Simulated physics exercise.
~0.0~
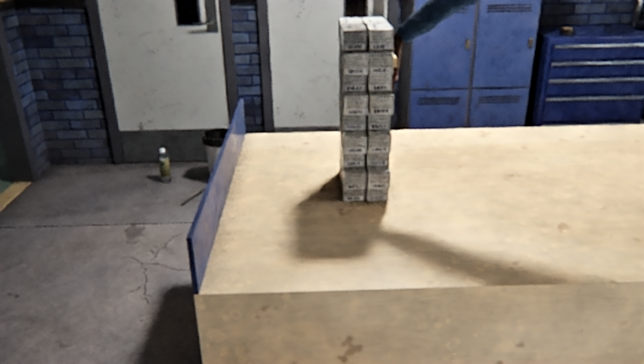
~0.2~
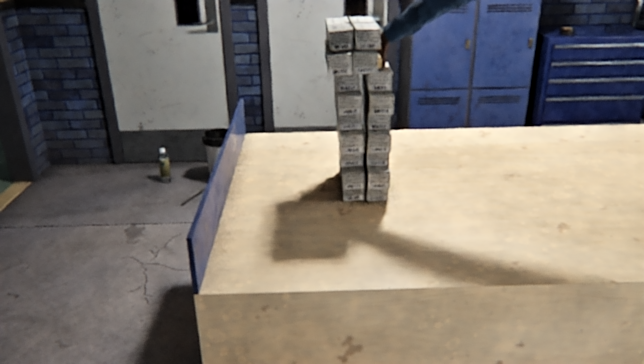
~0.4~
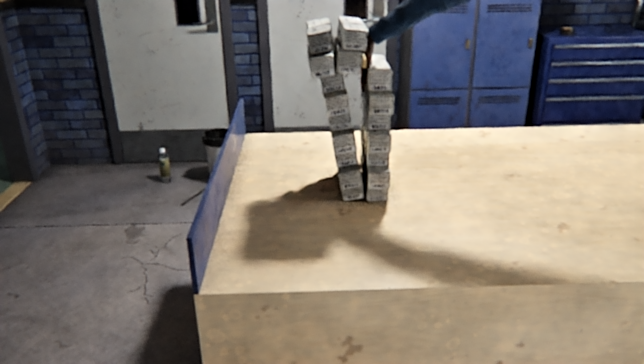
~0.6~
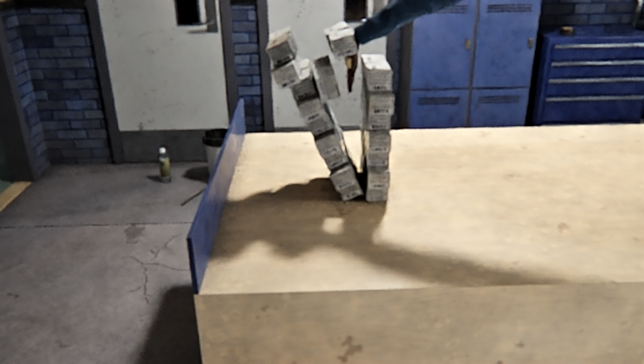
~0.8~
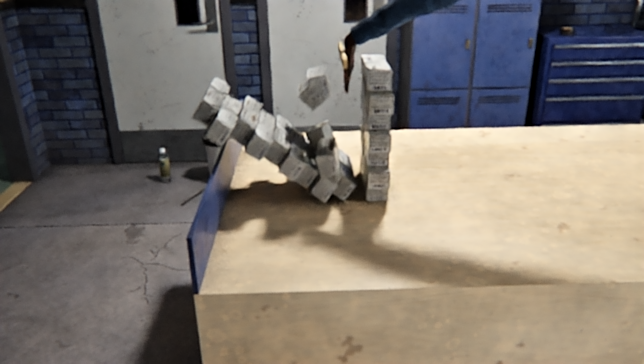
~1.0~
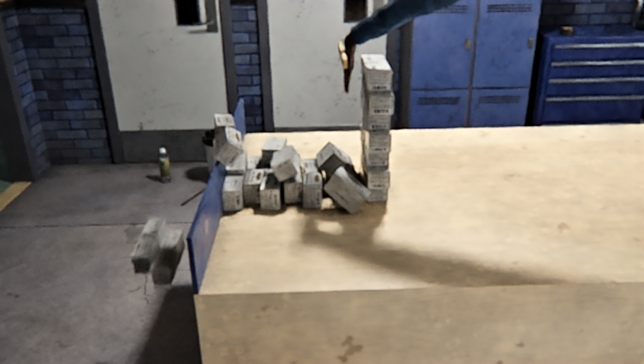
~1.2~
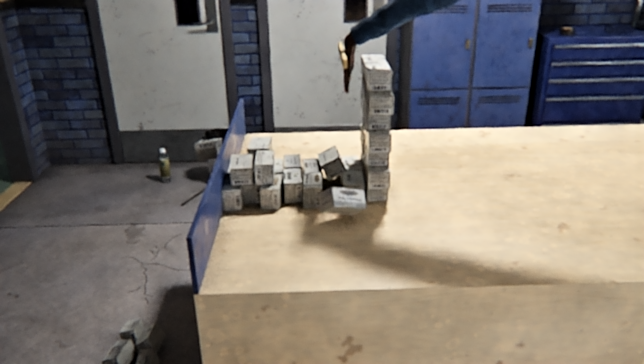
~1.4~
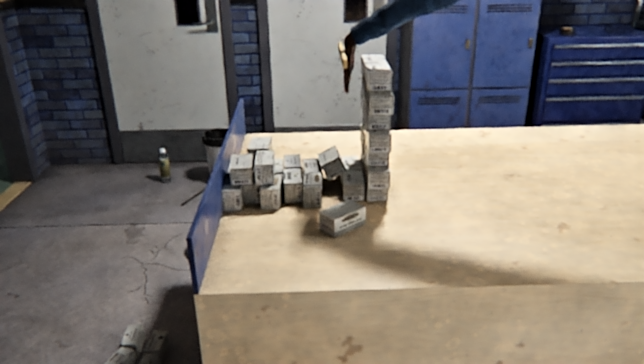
A tall, narrow stack of grey packets stands on a pale wooden bench in a workshop, seen from a fixed, slightly raised view, with a blue board along the bench's left edge. Behind are pale doors, blue brickwork, blue cabinets and a bottle on the floor. A dark blue arm pushes a strip of wood leftward into the upper stack, and the left column leans, bends and topples toward the board. A few packets drop over the edge to the floor, while most heap up against the board. The arm stops, the right column stays standing, and one last packet tumbles forward onto the bench.
